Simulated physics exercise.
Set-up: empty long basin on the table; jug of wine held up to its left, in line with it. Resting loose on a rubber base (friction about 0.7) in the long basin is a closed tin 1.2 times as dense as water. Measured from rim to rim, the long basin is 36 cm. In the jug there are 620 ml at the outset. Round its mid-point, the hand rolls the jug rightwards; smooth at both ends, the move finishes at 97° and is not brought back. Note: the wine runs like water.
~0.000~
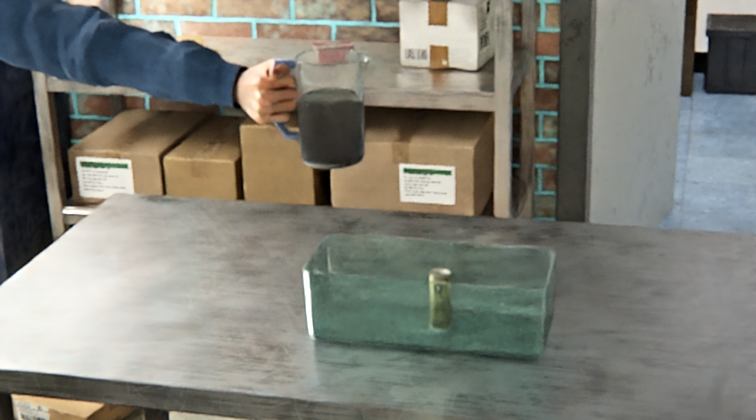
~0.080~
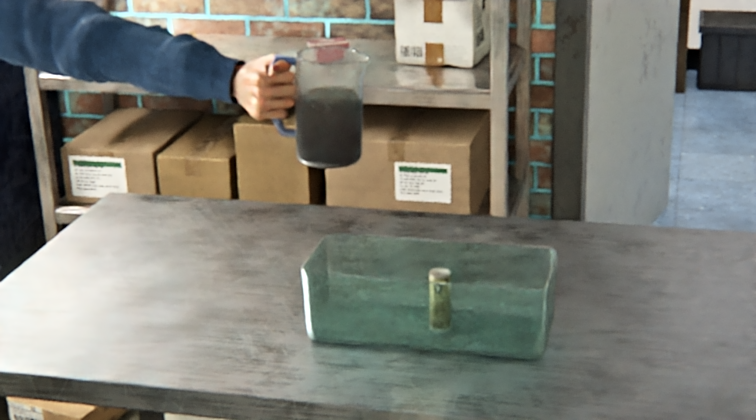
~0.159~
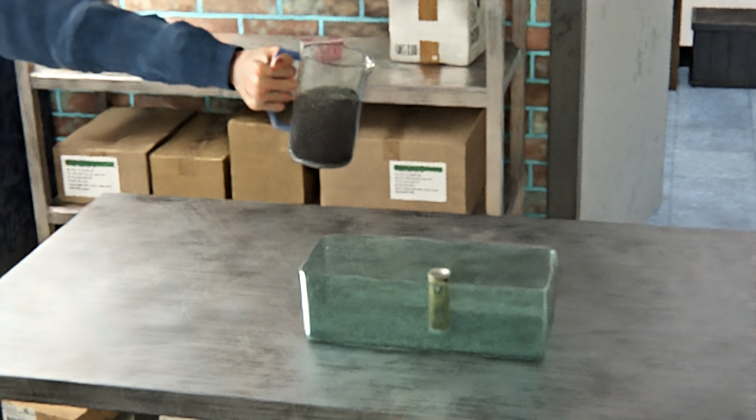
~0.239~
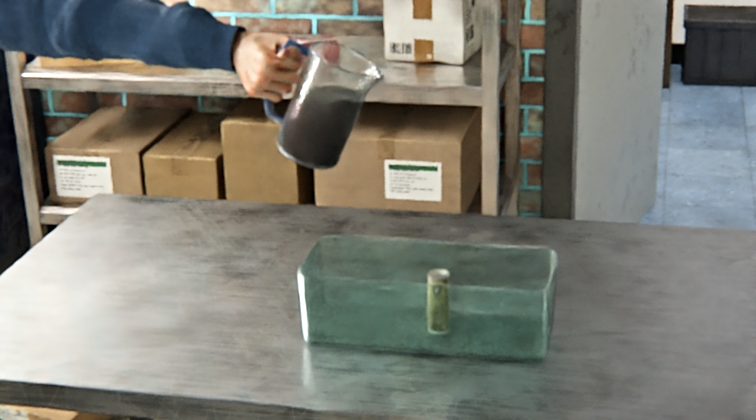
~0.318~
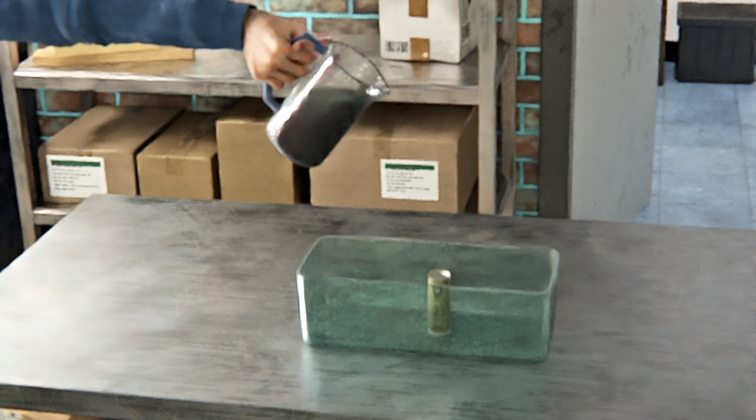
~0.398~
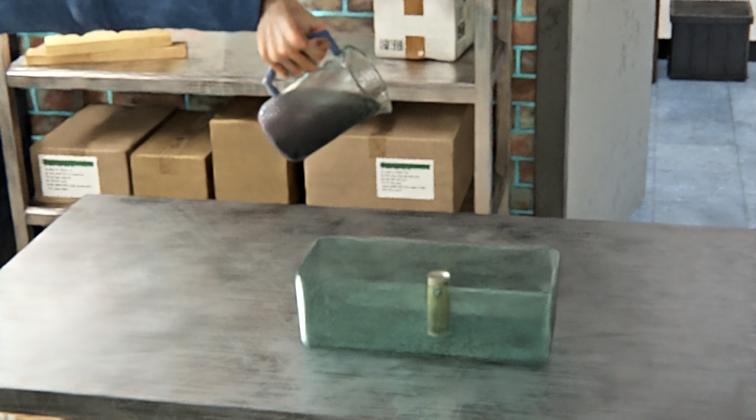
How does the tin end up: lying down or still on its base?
It ends up still on its base.
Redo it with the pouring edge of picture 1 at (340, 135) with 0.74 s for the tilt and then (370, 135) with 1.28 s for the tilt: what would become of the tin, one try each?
Run one: It does not tip. Run two: It tumbles.
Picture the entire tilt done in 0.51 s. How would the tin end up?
The tin remains upright.
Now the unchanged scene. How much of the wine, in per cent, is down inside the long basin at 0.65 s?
Around 1 percent.
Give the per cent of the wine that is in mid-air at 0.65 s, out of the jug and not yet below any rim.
22 %.
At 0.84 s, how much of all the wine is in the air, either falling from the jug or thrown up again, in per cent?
Roughly 32 per cent.
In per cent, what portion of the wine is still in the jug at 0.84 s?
Close to 38 percent of the total.
After 0.65 s the tilt is 94° and 77 per cent is still to pour; the tin stands where it began.
After 0.84 s the tilt is 97° and 38 per cent is still to pour; the tin stands where it began.
After 1.03 s the tilt is 97° and 16 per cent is still to pour; the tin stands where it began.
After 1.24 s the tilt is 97° and 6 per cent is still to pour; the tin stands where it began.
In the end the tin stands where it began.
